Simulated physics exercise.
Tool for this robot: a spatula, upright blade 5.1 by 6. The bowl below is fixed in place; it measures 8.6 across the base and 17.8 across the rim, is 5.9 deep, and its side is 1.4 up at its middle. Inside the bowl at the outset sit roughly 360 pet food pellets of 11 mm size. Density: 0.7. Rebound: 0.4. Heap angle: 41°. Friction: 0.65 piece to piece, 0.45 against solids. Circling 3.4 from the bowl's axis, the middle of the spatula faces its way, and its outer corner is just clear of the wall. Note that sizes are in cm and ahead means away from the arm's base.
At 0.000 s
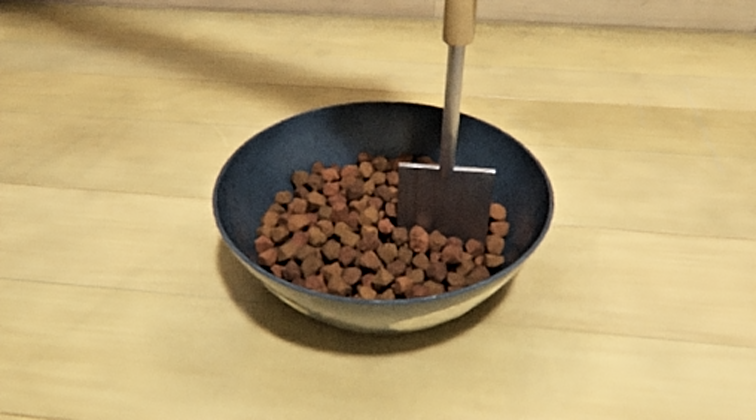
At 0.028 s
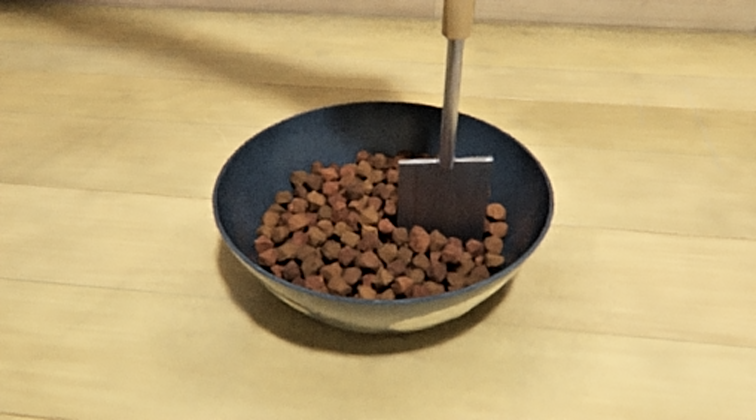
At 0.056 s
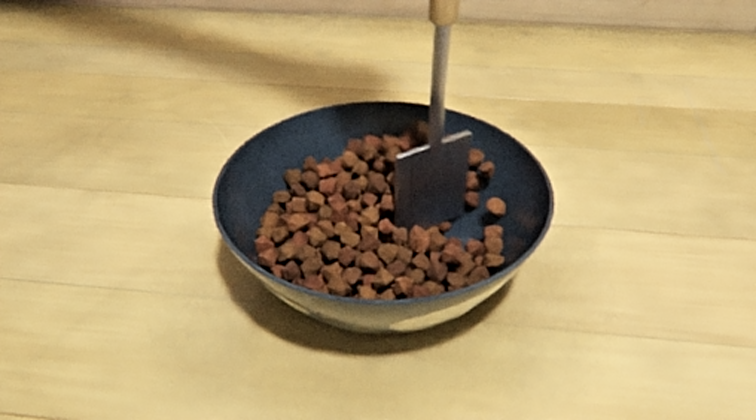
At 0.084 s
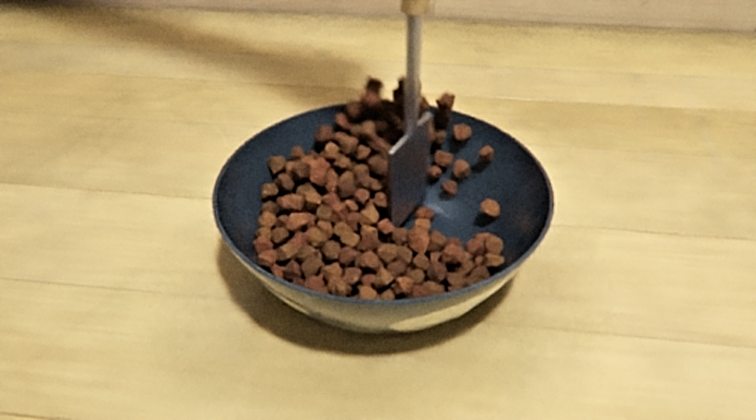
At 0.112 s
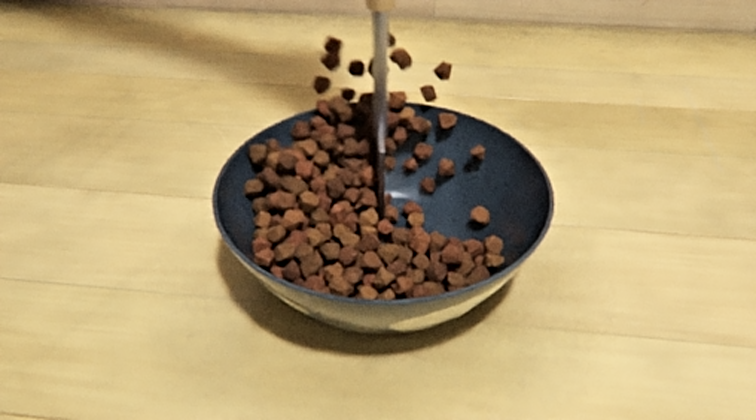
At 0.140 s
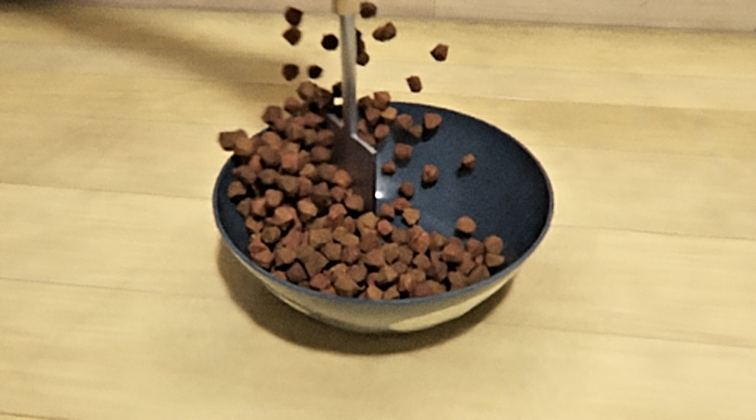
A spatula with a wooden handle swept leftward through brown pet food pellets in a dark blue bowl on a wooden surface, heaping them at the left and flinging several above the far rim.
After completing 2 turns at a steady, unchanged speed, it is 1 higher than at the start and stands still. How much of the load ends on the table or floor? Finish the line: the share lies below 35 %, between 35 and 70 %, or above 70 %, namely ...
... between 35 and 70 %.
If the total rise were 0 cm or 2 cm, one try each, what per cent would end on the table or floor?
Estimates: 55 % then 45 %.
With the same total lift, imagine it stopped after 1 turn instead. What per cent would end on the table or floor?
It would be around 40 percent.
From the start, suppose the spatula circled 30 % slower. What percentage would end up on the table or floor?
It would come to around 30 percent.
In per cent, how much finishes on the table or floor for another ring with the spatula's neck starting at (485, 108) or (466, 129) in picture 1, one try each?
Roughly 20 % and 50 %.
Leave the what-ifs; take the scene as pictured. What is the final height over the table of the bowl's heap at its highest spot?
Some 4.5 cm.
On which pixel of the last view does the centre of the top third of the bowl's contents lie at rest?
Close to (404, 230).
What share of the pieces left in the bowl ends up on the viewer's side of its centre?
I'd say around 50 per cent.
After 0.35 s, 357° round, highest piece 10 above the table; 235 in the bowl, 63 on the table or floor, 65 in flight or on the tool.
After 0.56 s, 225° round, highest piece 10 above the table; 198 in the bowl, 150 on the table or floor, 15 in flight or on the tool.
After 0.87 s, 0° round, highest piece 5 above the table; 196 in the bowl, 167 on the table or floor.
After 1.57 s, 0° round, highest piece 4 above the table; 196 in the bowl, 167 on the table or floor.
At rest, 196 in the bowl, 167 on the table or floor. That is 46 % on the table or floor.
